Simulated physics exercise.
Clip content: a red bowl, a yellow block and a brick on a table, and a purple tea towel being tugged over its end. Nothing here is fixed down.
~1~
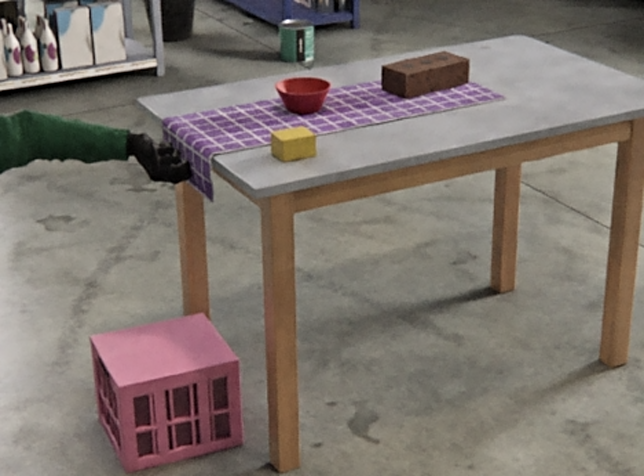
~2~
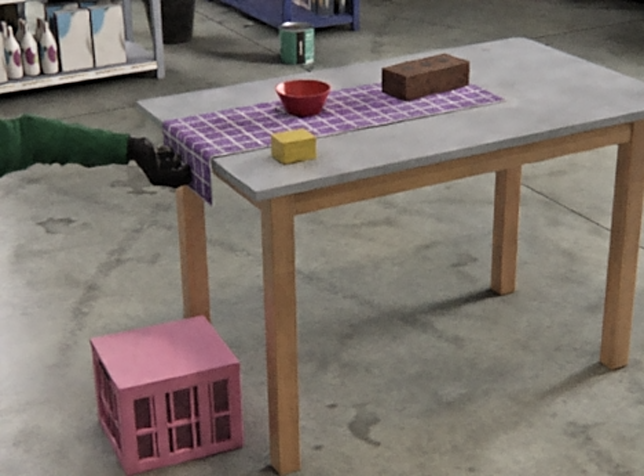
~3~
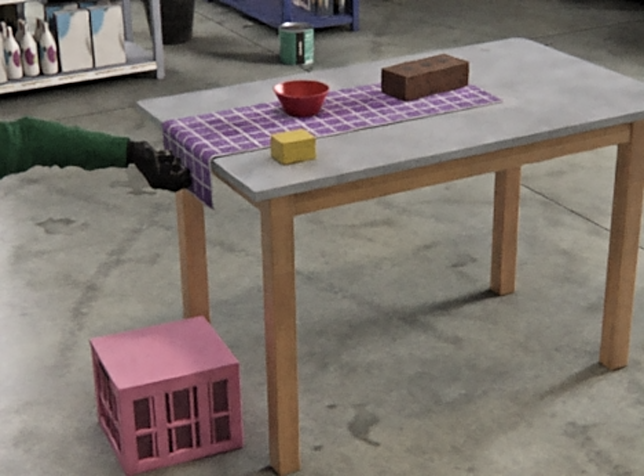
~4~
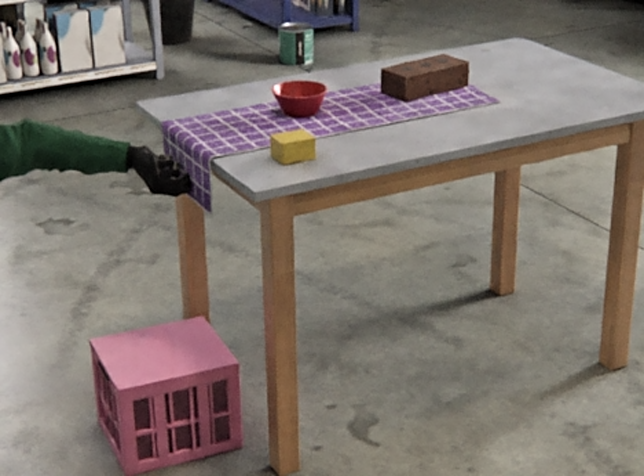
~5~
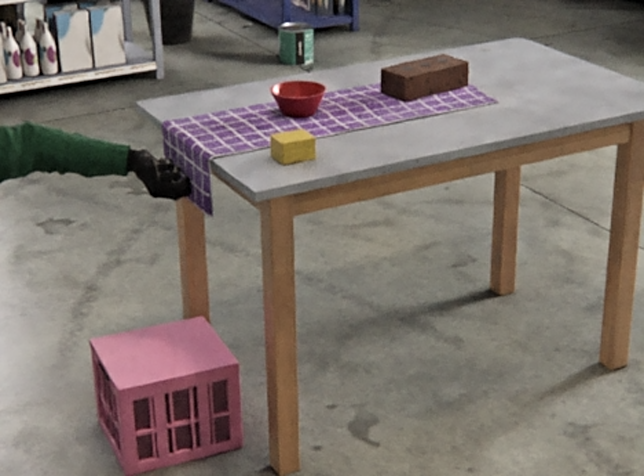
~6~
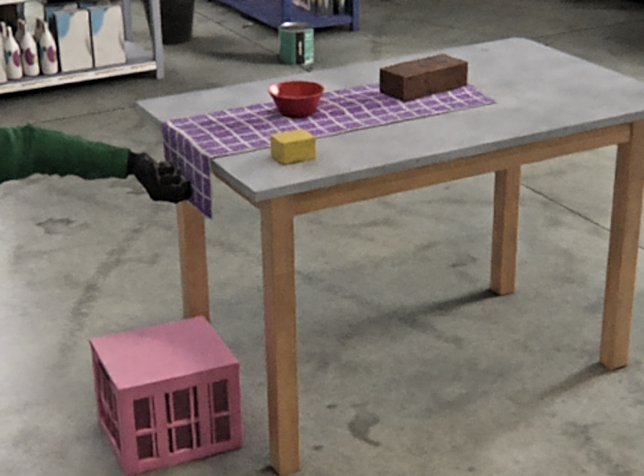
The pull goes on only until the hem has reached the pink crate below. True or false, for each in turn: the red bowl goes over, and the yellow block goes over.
Answers - red bowl going over: True; yellow block going over: False.
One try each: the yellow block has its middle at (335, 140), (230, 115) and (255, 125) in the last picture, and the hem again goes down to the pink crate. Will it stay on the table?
Try one, it is still on top; try two, it gets pulled off; try three, it gets pulled off.
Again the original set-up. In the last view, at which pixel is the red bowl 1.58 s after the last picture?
It is near (123, 210) at that moment.
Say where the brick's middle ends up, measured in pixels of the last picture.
In the last view, roughly at (283, 103).
Then, 0.36 s after the last picture, hem going down; bowl carried along near (264, 107); block unmoved.
Then, 0.98 s after the last picture, hem going down; bowl carried along near (218, 115); block unmoved.
Then, 1.58 s after the last picture, hem going down; bowl over the edge; block unmoved.
At rest, hem on the crate; bowl down below near (97, 326); block unmoved. The red bowl falls off and the yellow block remains up there.
